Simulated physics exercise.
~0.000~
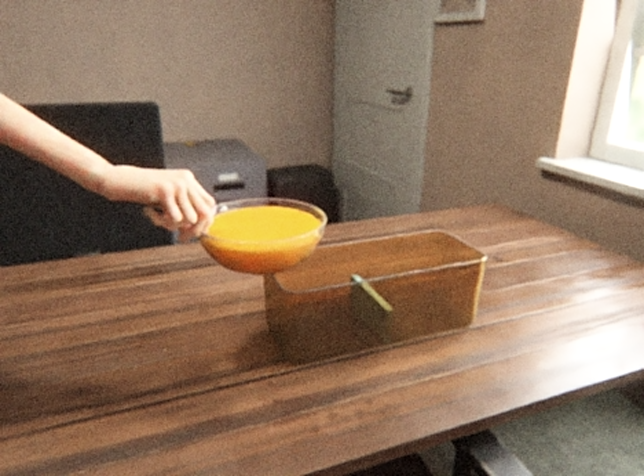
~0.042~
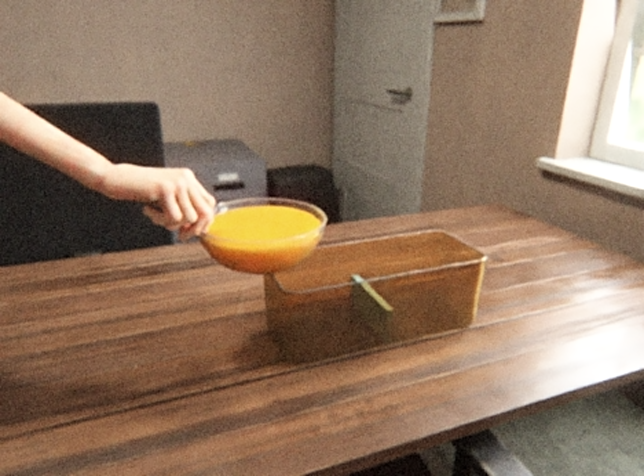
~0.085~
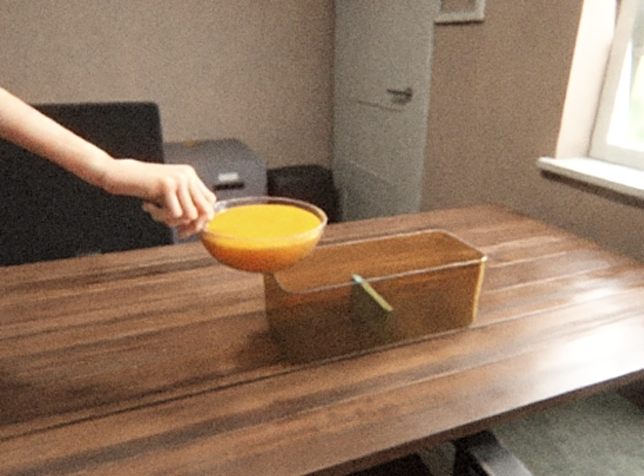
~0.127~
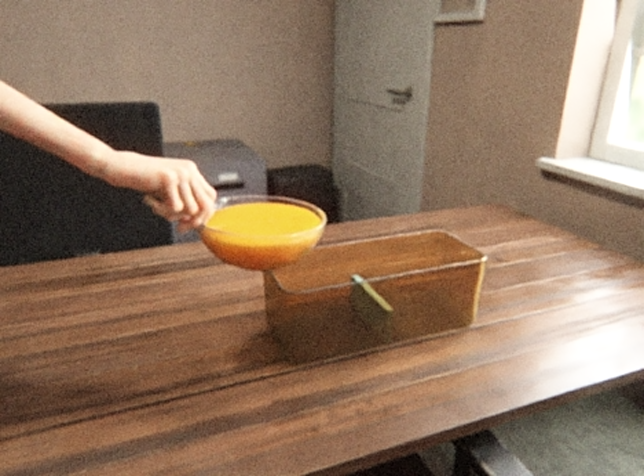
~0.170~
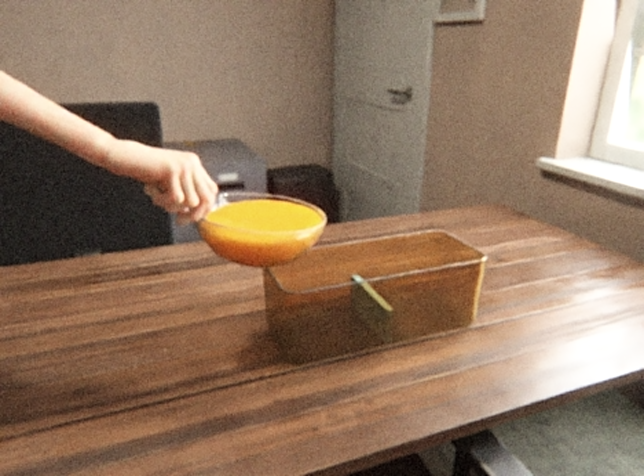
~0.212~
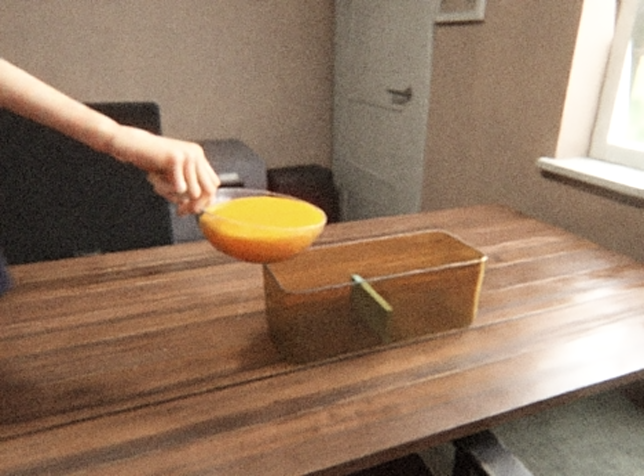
In a room with beige walls, a grey door and a bright window at right, a dark wooden table is seen from slightly above by a still camera. A hand reaching in from the left holds a clear round bowl of orange juice beside the near-left end of an empty, see-through brownish oblong basin. After staying level briefly, the bowl tilts slightly rightward as the hand rises a little, the juice shifting toward its right rim.
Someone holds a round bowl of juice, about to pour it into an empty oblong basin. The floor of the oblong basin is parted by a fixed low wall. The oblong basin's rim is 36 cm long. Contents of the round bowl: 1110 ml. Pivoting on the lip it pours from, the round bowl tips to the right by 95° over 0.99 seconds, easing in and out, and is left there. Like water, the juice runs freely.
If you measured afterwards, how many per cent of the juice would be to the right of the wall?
About 75 out of 100.
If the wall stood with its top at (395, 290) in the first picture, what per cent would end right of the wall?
Estimate: Close to 20 per cent.
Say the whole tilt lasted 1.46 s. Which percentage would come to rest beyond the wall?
That would be about 65 in a hundred, I'd say.
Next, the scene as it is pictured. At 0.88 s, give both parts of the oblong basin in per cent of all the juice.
Around 14 on the left and around 68 on the right.
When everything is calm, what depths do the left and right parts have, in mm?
Left 10 mm, right 34 mm.
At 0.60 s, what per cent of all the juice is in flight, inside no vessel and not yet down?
42 %.
Then, 0.60 s in, the tilt is 62° and 46 per cent is still to pour, 10 is left of the wall and 2 right of it.
Then, 0.88 s in, the tilt is 92° and 1 per cent is still to pour, 14 is left of the wall and 69 right of it.
Then, 1.17 s in, the tilt is 95° and 0 per cent is still to pour, 20 is left of the wall and 74 right of it.
Then, 1.49 s in, the tilt is 95° and 0 per cent is still to pour, 20 is left of the wall and 74 right of it.
Finally, 20 per cent lies left of the wall, 75 right of it and 6 outside.
